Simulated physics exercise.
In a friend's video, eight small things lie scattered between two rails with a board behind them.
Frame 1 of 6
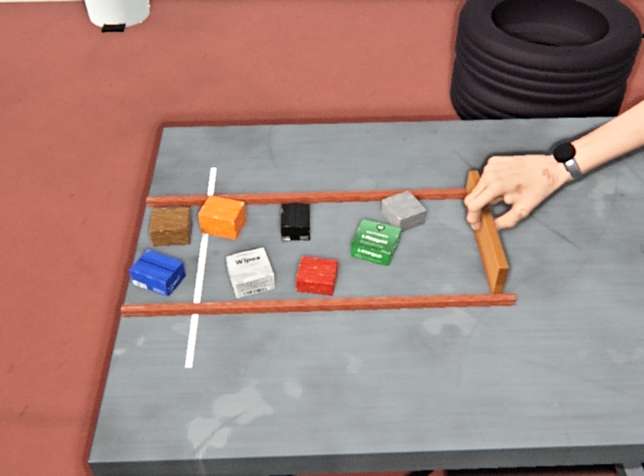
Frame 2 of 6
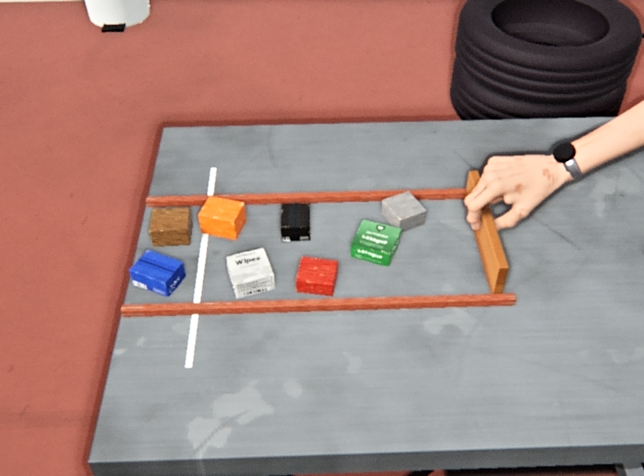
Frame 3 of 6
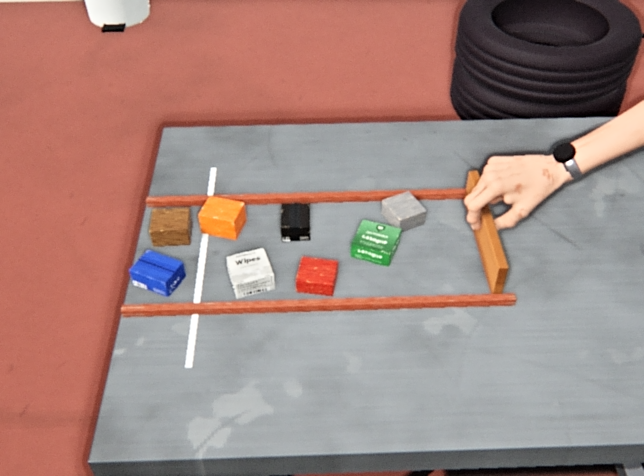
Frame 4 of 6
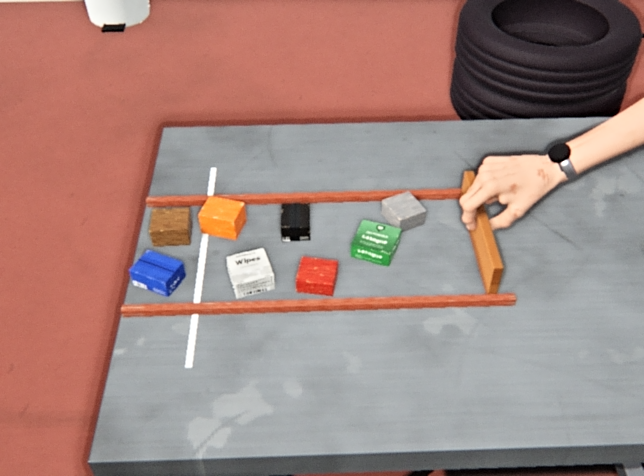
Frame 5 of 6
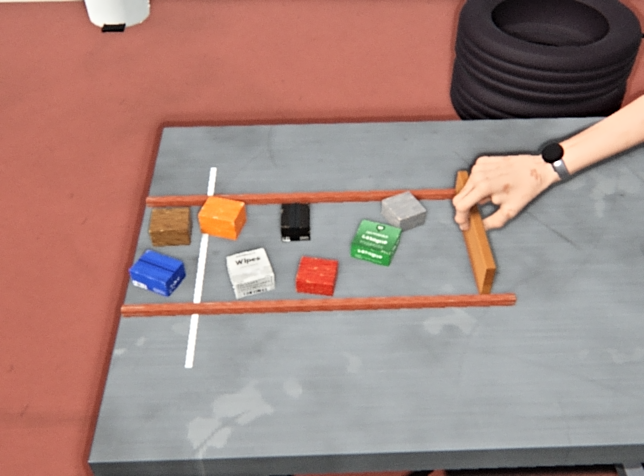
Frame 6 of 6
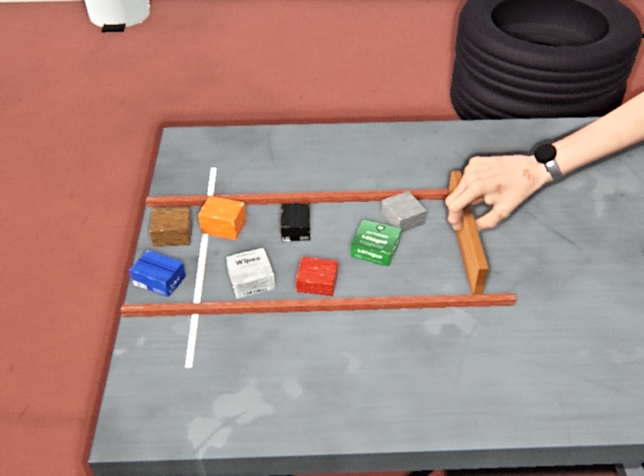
The clip shows eight small coloured objects scattered between two rails on a grey table, a white line crossing near the left end, while a hand holds a wooden board still, then slides it slightly left without touching them.
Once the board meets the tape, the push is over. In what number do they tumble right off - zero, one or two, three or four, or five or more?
Three or four tumble off.
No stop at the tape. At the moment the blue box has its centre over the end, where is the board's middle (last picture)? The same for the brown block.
Around (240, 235) first and around (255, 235) second.
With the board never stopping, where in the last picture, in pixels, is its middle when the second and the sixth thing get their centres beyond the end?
It sits near (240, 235), and then near (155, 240).
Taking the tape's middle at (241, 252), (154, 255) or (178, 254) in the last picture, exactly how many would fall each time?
It would be 1, 5 and 5.
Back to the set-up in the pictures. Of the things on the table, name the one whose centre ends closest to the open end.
Result - the white box.
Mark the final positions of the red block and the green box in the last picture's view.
Listed as asked: First (179, 282), and then (182, 251).
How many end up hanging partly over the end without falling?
I get 1.
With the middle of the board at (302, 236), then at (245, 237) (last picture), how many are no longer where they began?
At the first spot 6, then 8.
Soon after, none off yet; blue box at rest near (158, 273); brown block at rest near (172, 227); orange block at rest near (223, 218).
In the end, the number that fall off is three or four; gone, orange block, brown block and blue box.
